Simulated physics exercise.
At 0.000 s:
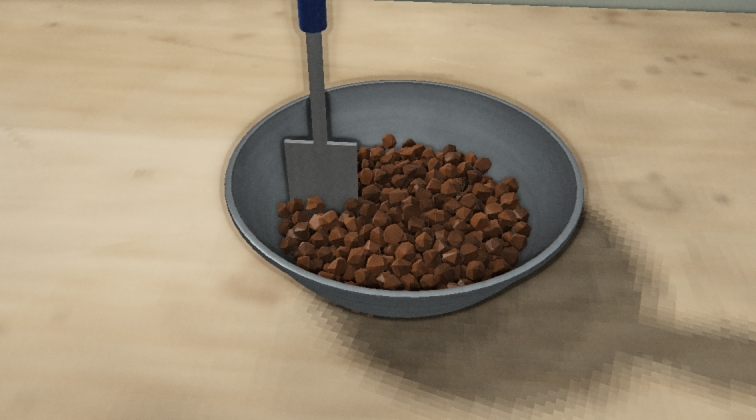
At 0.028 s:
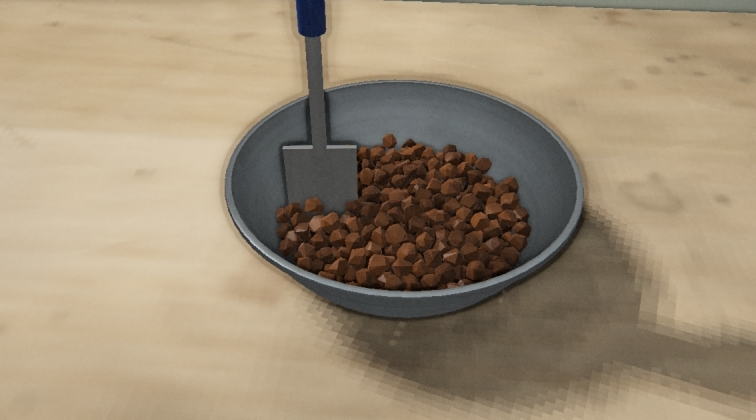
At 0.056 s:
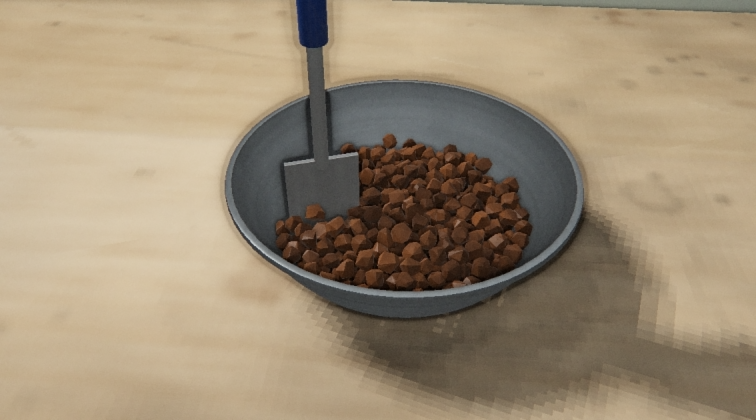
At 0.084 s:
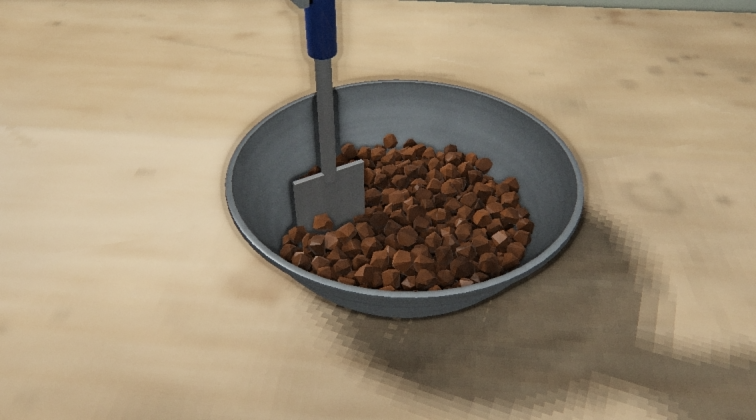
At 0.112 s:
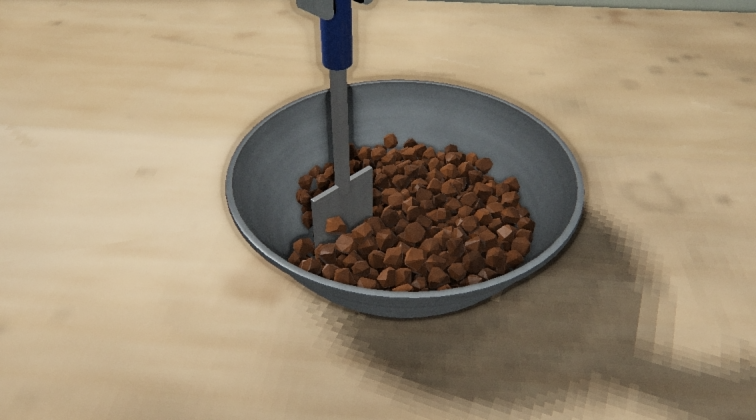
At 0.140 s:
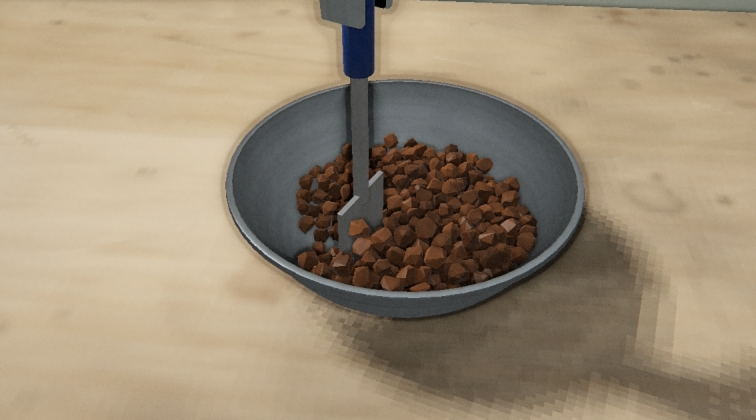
A robot arm, only its grey end showing at the top edge in the later part, holds a flat grey paddle with a blue handle in a bowl on a pale wooden table, seen from above at an angle. The wide grey bowl holds a heap of reddish-brown pellets. The paddle starts at the left, moves slowly toward the viewer and rightward while turning nearly edge-on, pushing pellets along; the camera stays still.
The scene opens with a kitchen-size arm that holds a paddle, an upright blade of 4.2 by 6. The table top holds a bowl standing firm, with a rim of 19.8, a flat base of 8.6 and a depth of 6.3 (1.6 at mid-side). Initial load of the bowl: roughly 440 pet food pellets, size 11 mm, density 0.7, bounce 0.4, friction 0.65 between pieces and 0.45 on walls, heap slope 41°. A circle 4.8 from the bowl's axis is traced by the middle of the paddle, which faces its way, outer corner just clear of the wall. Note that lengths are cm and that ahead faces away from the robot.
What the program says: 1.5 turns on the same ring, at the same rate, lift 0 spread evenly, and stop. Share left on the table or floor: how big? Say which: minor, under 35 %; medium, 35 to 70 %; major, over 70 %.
That would be a minor share.
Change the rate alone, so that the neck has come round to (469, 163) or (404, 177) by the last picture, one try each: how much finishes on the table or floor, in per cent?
Roughly 55 per cent on the first try and 35 per cent on the second.
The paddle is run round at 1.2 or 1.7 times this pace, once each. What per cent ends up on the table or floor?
I'd expect near 35 per cent, then near 45 per cent.
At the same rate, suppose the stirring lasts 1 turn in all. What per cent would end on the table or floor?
Close to 15 in a hundred.
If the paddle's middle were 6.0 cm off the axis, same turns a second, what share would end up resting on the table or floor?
In that case some 15 %.
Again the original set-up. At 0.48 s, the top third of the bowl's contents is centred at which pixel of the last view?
About (395, 117).
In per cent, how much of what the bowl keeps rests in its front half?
Some 30 per cent.
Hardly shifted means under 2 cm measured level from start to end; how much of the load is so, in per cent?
I'd guess close to 5 percent of the load.
After 0.48 s, 251° round, highest piece 10 above the table; 407 in the bowl, 17 on the table or floor, 15 in flight or on the tool.
After 0.83 s, 76° round, highest piece 9 above the table; 357 in the bowl, 70 on the table or floor, 12 in flight or on the tool.
After 1.20 s, 180° round, highest piece 7 above the table; 328 in the bowl, 110 on the table or floor, 1 in flight or on the tool.
After 1.90 s, 180° round, highest piece 7 above the table; 328 in the bowl, 111 on the table or floor.
In the end, 328 in the bowl, 111 on the table or floor. That is 25 % on the table or floor.
